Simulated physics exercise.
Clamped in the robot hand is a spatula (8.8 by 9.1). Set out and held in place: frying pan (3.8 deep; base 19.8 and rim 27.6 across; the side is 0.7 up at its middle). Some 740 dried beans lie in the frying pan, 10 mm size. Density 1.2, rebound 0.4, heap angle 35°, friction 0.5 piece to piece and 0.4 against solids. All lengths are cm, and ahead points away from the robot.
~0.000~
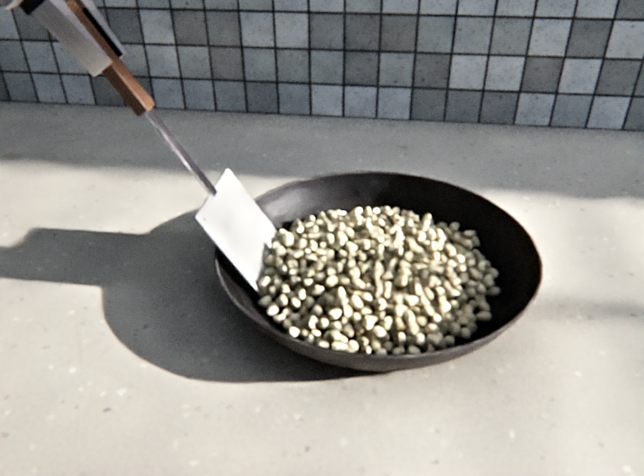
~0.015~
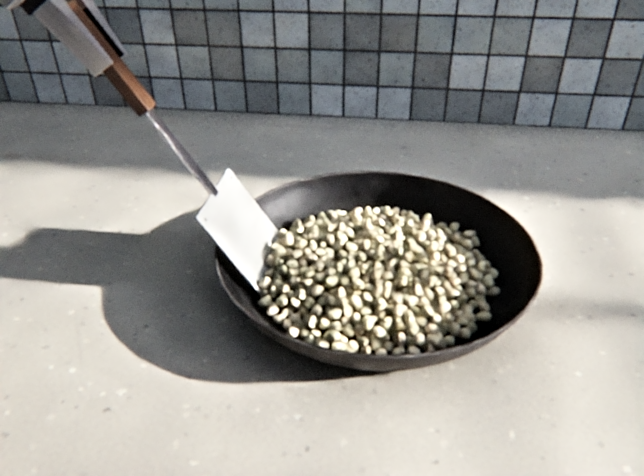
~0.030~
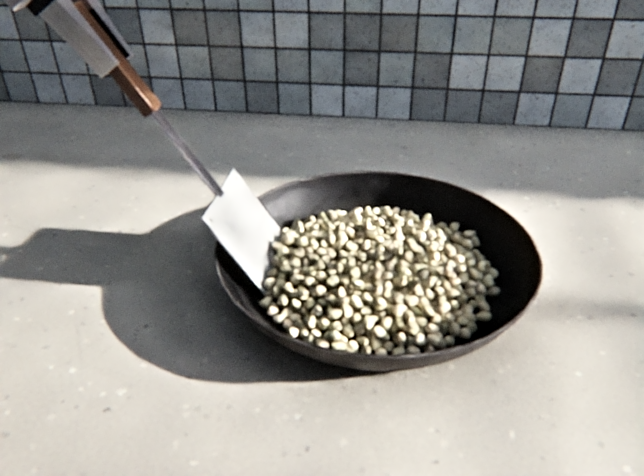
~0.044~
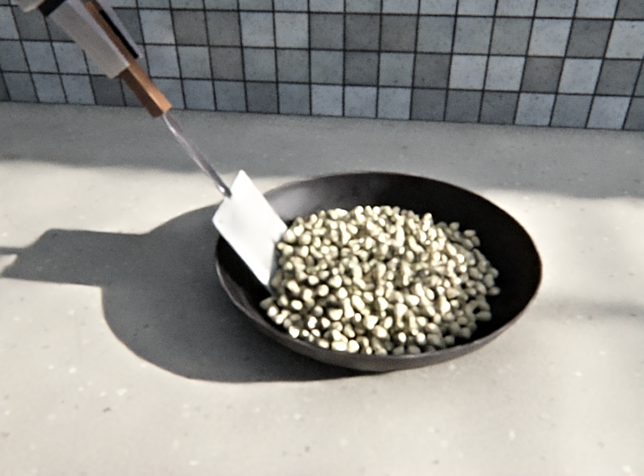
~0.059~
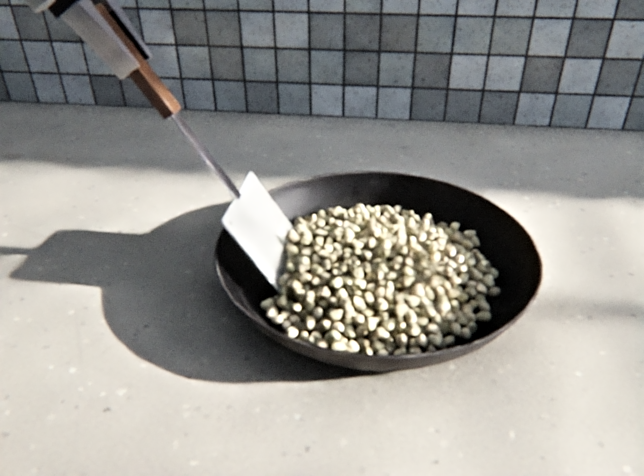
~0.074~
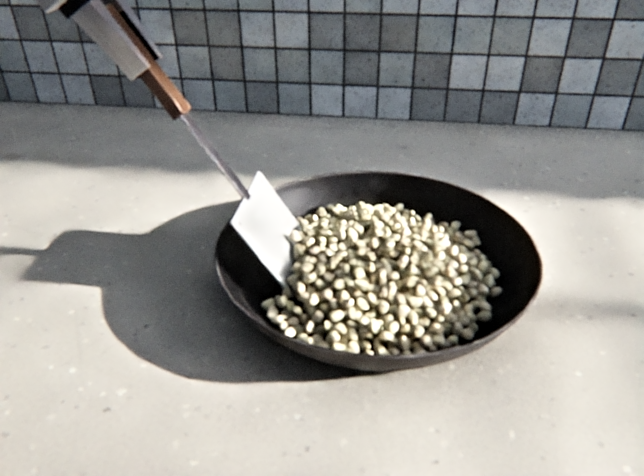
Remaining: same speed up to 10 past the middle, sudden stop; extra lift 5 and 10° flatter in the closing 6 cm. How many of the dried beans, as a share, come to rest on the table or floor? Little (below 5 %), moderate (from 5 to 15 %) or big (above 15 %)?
Share on the table or floor: Moderate (from 5 to 15 %).
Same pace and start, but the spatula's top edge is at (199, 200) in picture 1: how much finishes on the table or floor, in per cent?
Some 15 per cent.
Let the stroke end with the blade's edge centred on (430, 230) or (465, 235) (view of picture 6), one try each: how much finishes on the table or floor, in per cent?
Some 0 and 0 per cent.
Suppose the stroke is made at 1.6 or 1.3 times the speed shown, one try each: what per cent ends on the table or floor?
Some 20 and 15 per cent.
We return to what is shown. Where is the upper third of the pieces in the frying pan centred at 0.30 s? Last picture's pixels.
Near (486, 258).
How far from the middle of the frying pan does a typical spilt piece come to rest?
Some 18 cm.
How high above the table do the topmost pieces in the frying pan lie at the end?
About 5.0 cm.
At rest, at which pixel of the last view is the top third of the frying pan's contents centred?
At about (488, 269).
After 0.19 s, sloping 57°, highest piece 4 above the table; 741 in the frying pan.
After 0.30 s, sloping 54°, highest piece 6 above the table; 738 in the frying pan, 3 on the blade or in flight.
After 0.55 s, sloping 47°, highest piece 5 above the table; 666 in the frying pan, 75 on the table or floor.
After 1.60 s, sloping 47°, highest piece 5 above the table; 665 in the frying pan, 76 on the table or floor.
At rest, 665 in the frying pan, 76 on the table or floor. That is 10 % on the table or floor.
